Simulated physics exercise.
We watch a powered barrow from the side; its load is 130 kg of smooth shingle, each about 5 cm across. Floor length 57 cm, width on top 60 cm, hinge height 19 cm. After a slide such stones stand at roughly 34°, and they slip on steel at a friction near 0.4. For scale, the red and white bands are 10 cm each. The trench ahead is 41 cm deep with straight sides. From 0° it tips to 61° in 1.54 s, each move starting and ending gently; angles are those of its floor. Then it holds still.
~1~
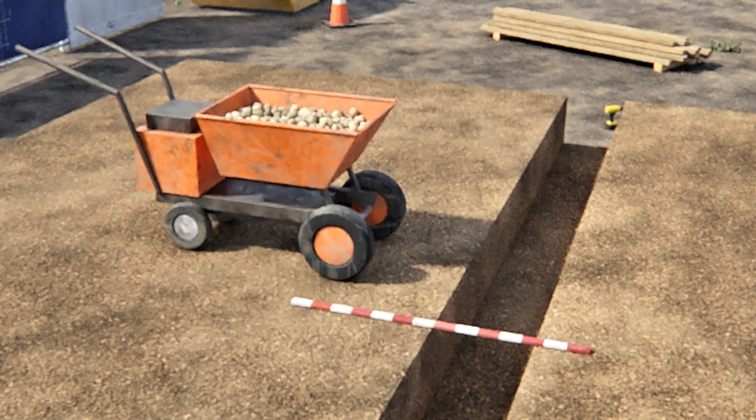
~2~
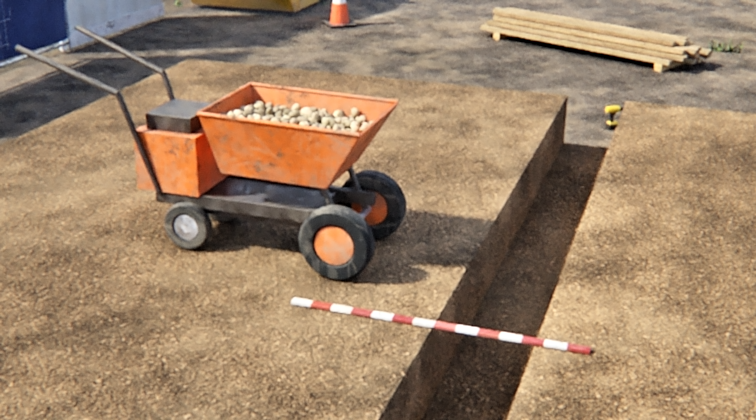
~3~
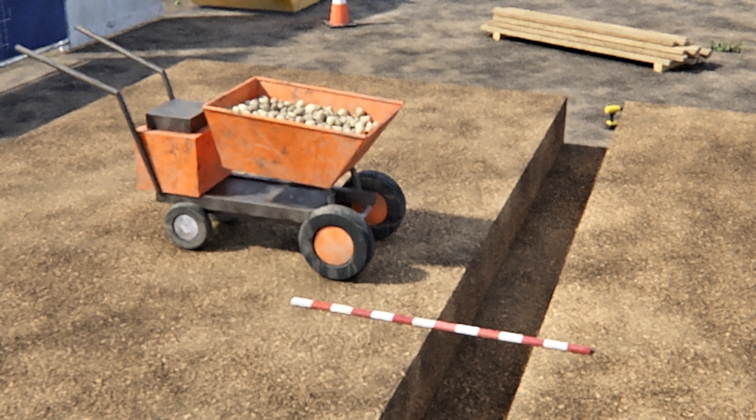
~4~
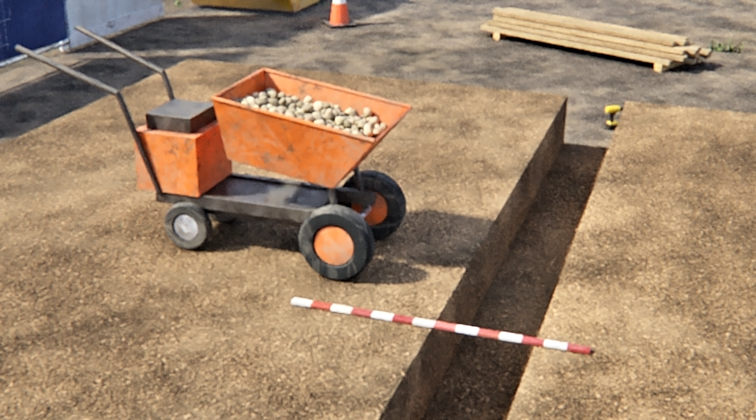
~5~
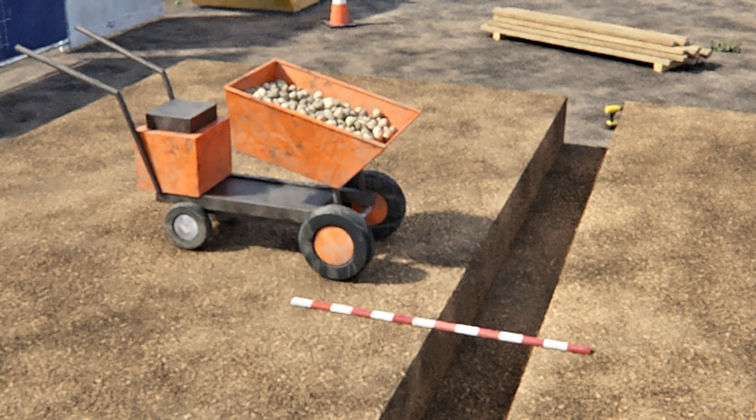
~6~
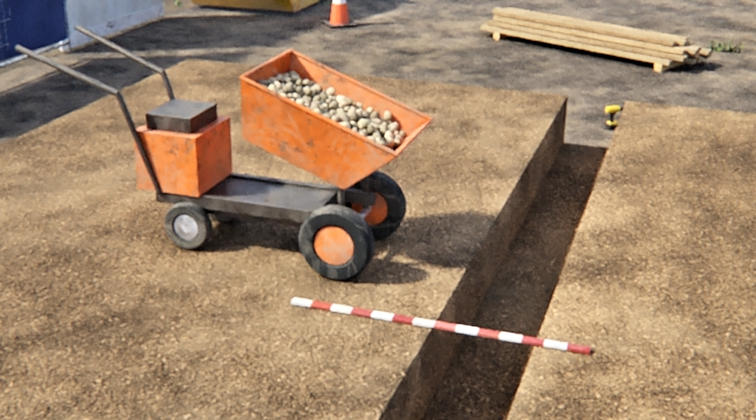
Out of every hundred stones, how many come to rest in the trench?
Roughly 69 per cent ends in the trench.
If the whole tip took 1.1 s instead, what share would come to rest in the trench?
It would be near 65 per cent.
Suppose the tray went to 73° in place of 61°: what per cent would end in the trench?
It would be near 100 per cent.
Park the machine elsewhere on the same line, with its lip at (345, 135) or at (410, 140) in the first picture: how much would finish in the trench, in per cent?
About 70 and 50 per cent.
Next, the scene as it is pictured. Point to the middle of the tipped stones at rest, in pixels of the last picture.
Near (507, 343).
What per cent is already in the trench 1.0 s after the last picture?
About 20 per cent by then.
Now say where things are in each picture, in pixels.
In the first picture, the tray is at 0°, its lip at (357, 134); the top of the load is at (296, 116).
In the second picture, the tray is at 1°, its lip at (360, 135); the top of the load is at (289, 113).
In the third picture, the tray is at 4°, its lip at (366, 137); the top of the load is at (274, 107).
In the fourth picture, the tray is at 8°, its lip at (375, 141); the top of the load is at (268, 98).
In the fifth picture, the tray is at 14°, its lip at (386, 147); the top of the load is at (277, 89).
The sixth picture shows lip at (397, 155), floor tilted 21°, highest stones at (285, 81).
Then, 0.6 s after the last picture the floor is at 52°, 100 % in the tray; the foremost stones are at (448, 188).
Then, 1.0 s after the last picture the floor is at 61°, 78 % in the tray, 22 % in the trench; the foremost stones are at (540, 335).
Then, 1.4 s after the last picture the floor is at 61°, 55 % in the tray, 45 % in the trench; the foremost stones are at (545, 356).
Then, 3.3 s after the last picture the floor is at 61°, 31 % in the tray, 69 % in the trench; the foremost stones are at (545, 354).
